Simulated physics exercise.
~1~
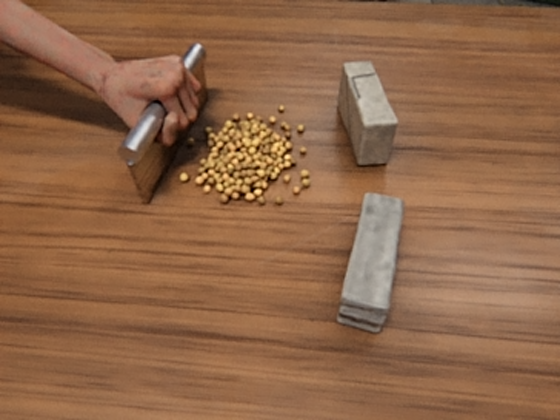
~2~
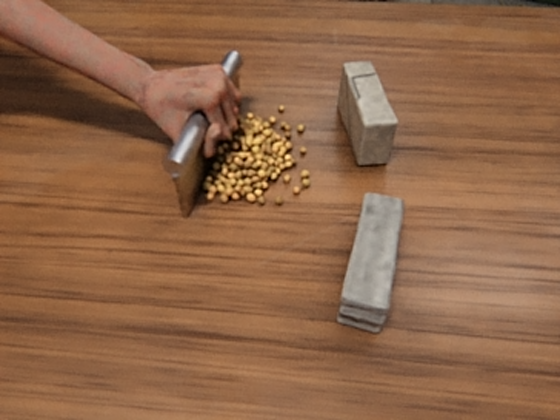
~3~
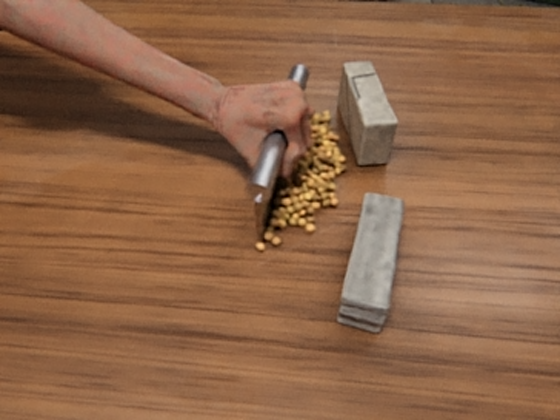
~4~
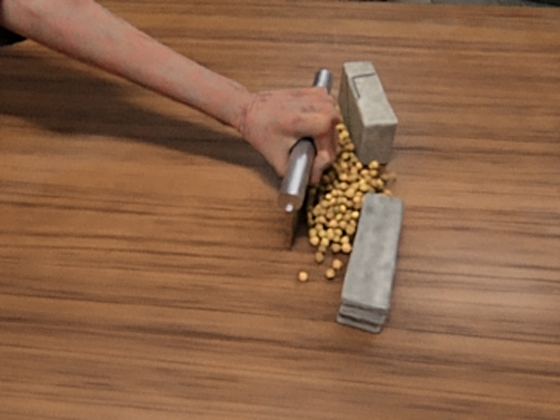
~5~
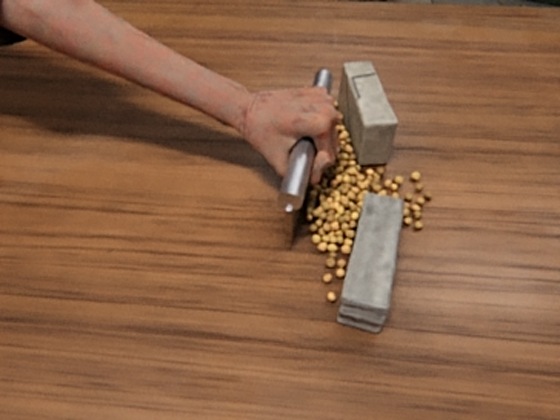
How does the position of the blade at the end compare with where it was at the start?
At the start the blade is at the left of the chickpeas, well away from the blocks. By the end it is farther right and slightly lower, close to the two grey blocks.
